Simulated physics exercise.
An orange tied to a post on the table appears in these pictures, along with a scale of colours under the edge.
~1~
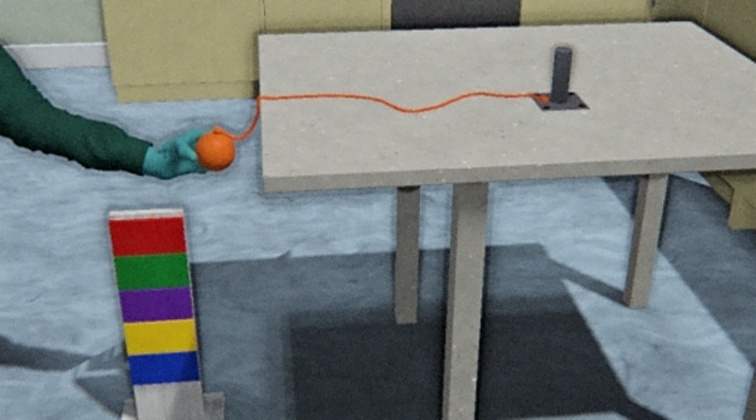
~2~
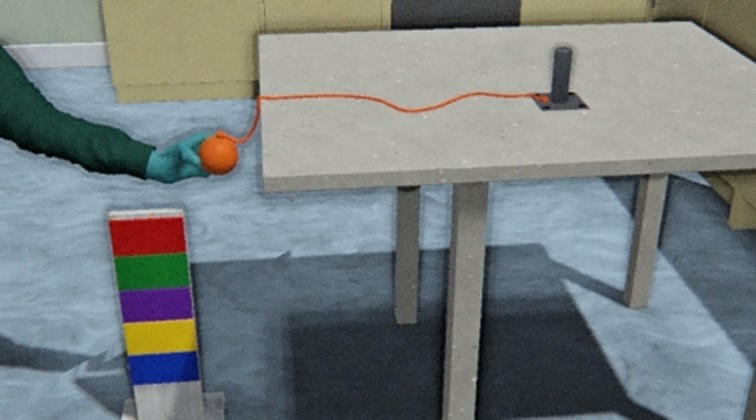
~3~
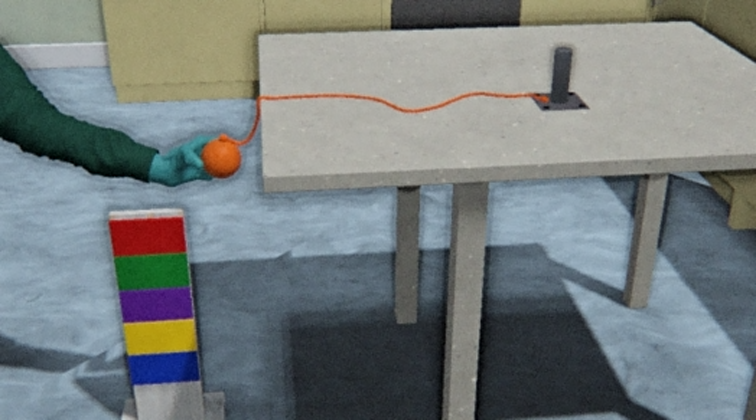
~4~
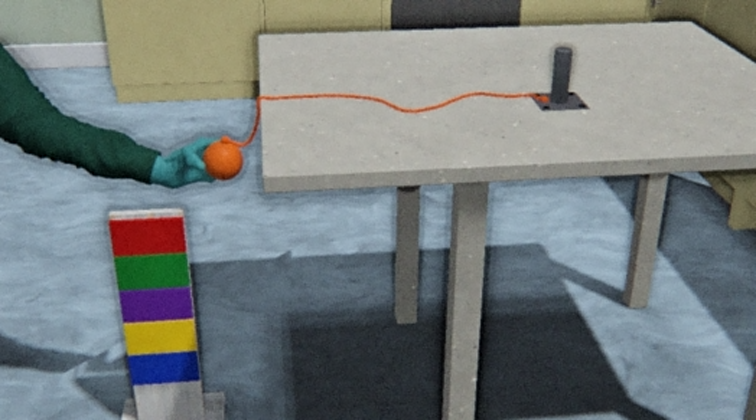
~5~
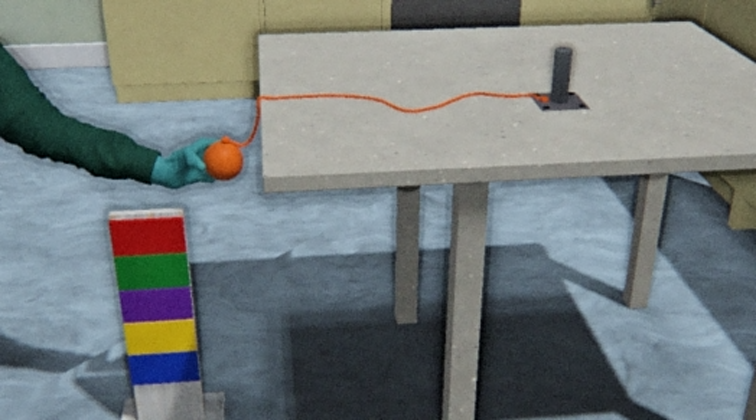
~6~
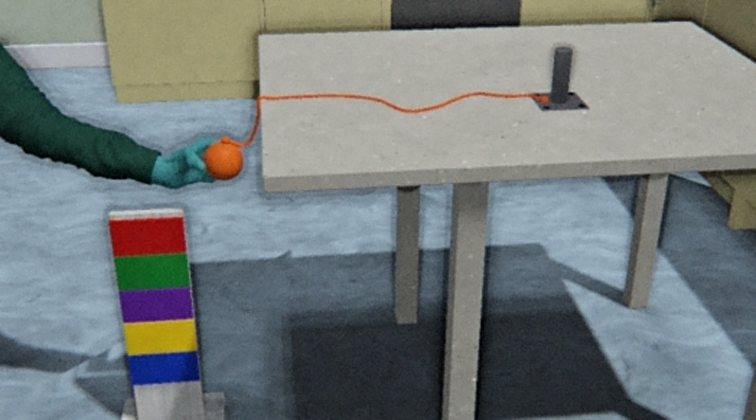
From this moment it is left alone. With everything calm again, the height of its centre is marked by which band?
By the red band.
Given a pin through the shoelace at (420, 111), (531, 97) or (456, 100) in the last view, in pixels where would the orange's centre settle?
First try around (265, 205), second around (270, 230), third around (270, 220).
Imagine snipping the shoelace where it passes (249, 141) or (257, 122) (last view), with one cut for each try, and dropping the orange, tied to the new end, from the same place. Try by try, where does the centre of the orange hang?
It would end up close to (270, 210), then close to (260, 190).
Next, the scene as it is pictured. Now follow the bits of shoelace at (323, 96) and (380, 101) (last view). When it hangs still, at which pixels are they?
End points: Roughly (275, 106); roughly (337, 105).
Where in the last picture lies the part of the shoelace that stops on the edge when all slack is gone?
(309, 97).
Soon after, orange near (268, 222); level with red.
Then, orange near (255, 238); level with red.
At rest, orange near (268, 238); level with red. Its middle rests at the red band.
